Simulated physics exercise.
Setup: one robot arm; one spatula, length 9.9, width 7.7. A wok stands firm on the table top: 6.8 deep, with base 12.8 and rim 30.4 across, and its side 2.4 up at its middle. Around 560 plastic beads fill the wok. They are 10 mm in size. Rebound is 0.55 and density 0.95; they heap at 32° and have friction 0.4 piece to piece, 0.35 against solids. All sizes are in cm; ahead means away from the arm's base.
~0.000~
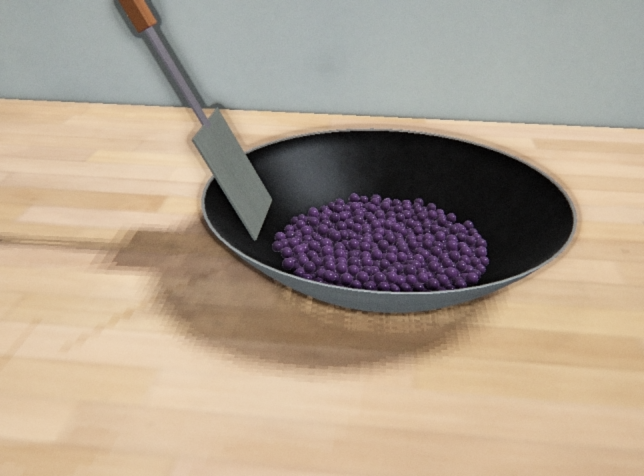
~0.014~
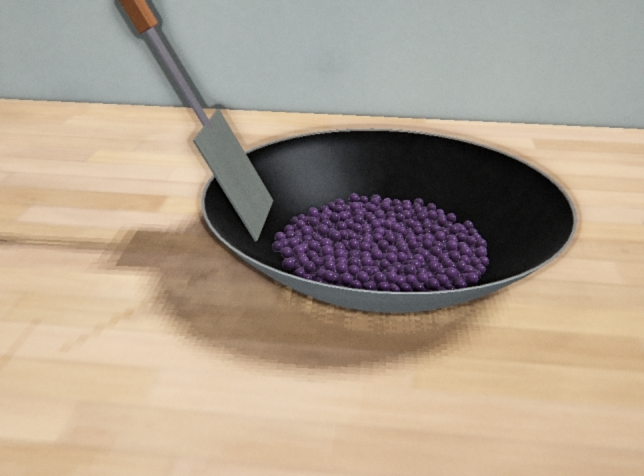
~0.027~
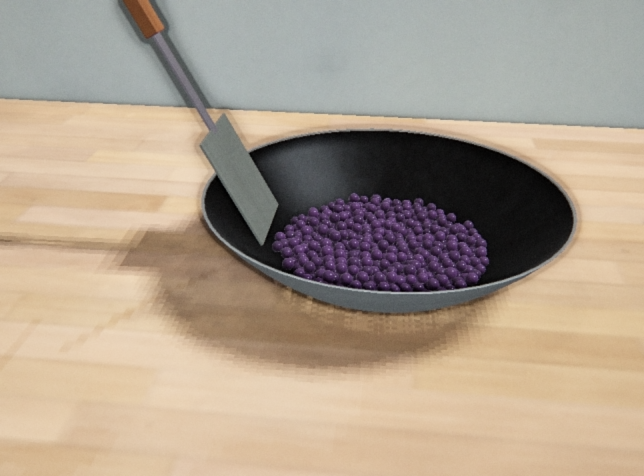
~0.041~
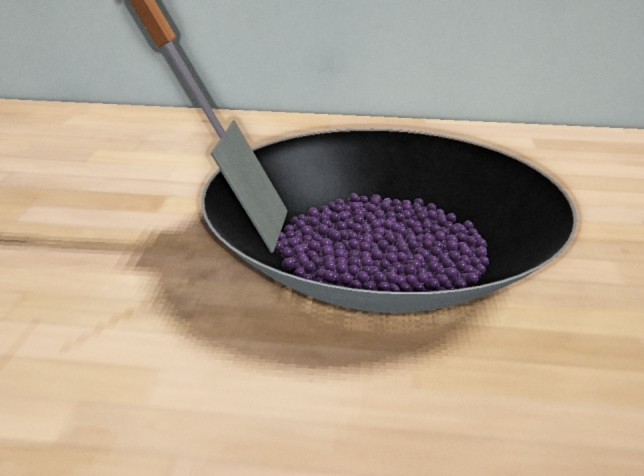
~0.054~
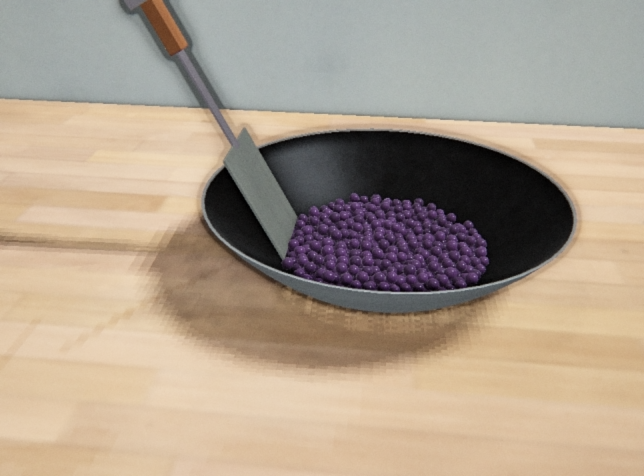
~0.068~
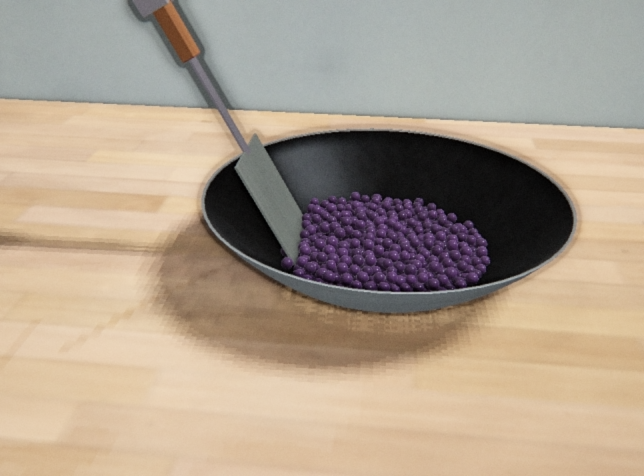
The clip opens on a black wok of small purple beads on a light wooden table, with a spatula angled down inside its left side. The spatula barely moves at first, then slides slowly right and slightly down into the near-left edge of the pile, nudging a few beads while the wok stays still.
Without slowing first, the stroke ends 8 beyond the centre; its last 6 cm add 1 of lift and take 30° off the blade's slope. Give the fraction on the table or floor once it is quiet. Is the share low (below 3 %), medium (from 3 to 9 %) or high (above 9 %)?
The share is low, below 3 %.
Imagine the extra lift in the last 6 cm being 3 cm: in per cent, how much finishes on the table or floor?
Close to 0 in a hundred.
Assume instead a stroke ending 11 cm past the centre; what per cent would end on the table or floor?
It would come to roughly 15 percent.
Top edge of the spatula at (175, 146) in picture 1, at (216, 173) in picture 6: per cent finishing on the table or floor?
It works out to about 0 %, more or less.
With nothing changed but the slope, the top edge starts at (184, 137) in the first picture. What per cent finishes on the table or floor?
Roughly 0%.
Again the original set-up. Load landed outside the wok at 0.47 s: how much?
About 0 per cent.
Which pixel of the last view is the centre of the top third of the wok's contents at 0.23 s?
About pixel (478, 234).
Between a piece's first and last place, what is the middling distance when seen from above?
Near 4 cm, measured level.
By 0.15 s, sloping 62°, highest piece 4 above the table; 565 in the wok.
By 0.23 s, sloping 53°, highest piece 5 above the table; 565 in the wok.
By 0.47 s, sloping 32°, highest piece 7 above the table; 563 in the wok, 1 on the table or floor, 1 on the blade or in flight.
By 1.52 s, sloping 32°, highest piece 6 above the table; 563 in the wok, 2 on the table or floor.
Final count, 563 in the wok, 2 on the table or floor. That is 0 % on the table or floor.
